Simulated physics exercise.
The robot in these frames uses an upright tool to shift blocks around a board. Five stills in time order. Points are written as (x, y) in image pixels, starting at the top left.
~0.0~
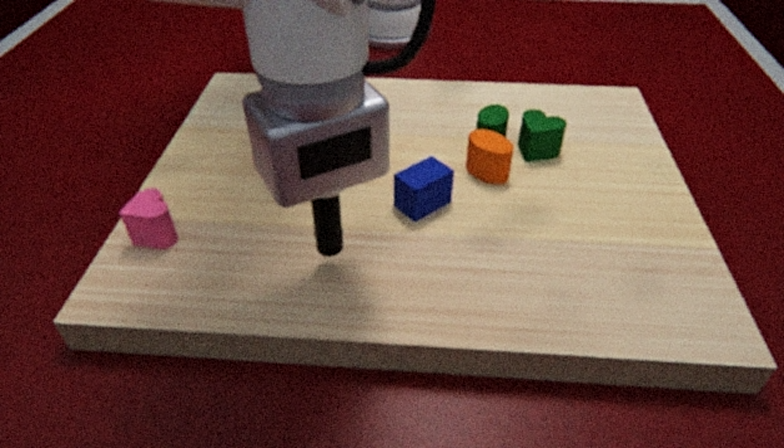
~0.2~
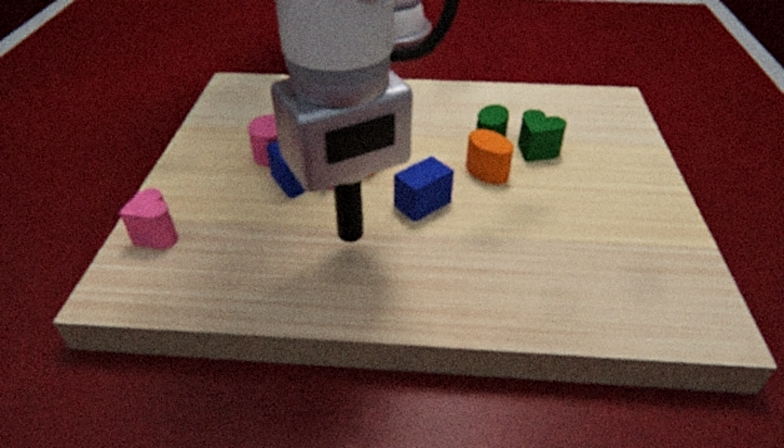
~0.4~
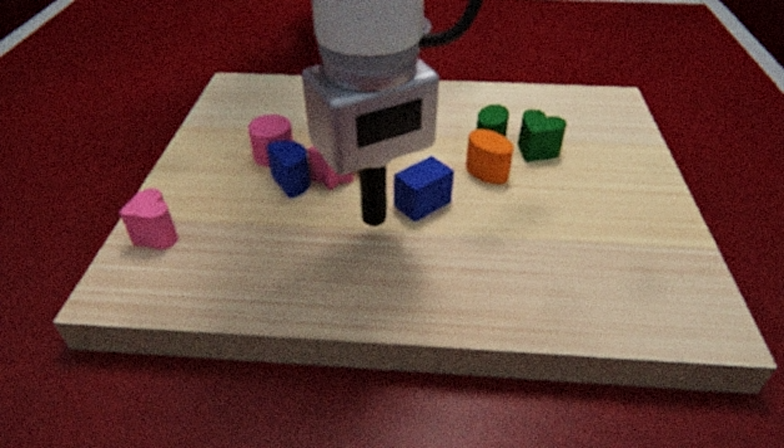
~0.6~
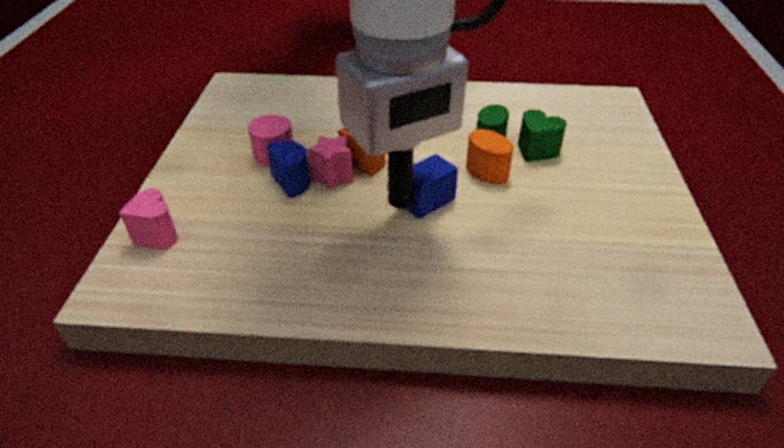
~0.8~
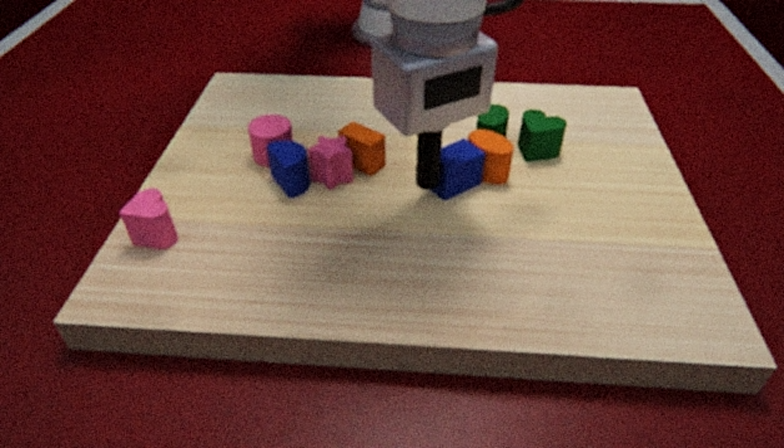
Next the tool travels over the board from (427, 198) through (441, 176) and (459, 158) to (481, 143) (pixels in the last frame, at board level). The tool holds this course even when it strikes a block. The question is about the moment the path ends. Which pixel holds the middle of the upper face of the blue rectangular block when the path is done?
If I read the scene right, the answer is (514, 125).
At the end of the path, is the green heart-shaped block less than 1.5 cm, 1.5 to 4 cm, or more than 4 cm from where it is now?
Movement: 1.5 to 4 cm.
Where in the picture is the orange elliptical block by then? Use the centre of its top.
I'd say the orange elliptical block ends with its top centre at (552, 139).
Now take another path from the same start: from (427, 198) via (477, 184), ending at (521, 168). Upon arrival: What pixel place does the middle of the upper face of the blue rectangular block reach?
At the end it should sit near (546, 123).
On the path given first. One third of the way, tool at (442, 161); blue rectangular block at (477, 137), turned 25° clockwise; orange elliptical block at (518, 134), turned 15° clockwise; green elliptical block at (495, 112).
Two thirds of the way, tool at (461, 143); blue rectangular block at (500, 127), turned 55° clockwise; orange elliptical block at (541, 135), turned 45° clockwise; green elliptical block at (502, 108), turned 40° anticlockwise; green heart-shaped block at (561, 119), turned 40° anticlockwise.
At the end, tool at (482, 129); blue rectangular block at (514, 125), turned 70° clockwise; orange elliptical block at (552, 139), turned 60° clockwise; green elliptical block at (510, 106), turned 75° anticlockwise; green heart-shaped block at (566, 119), turned 50° anticlockwise.
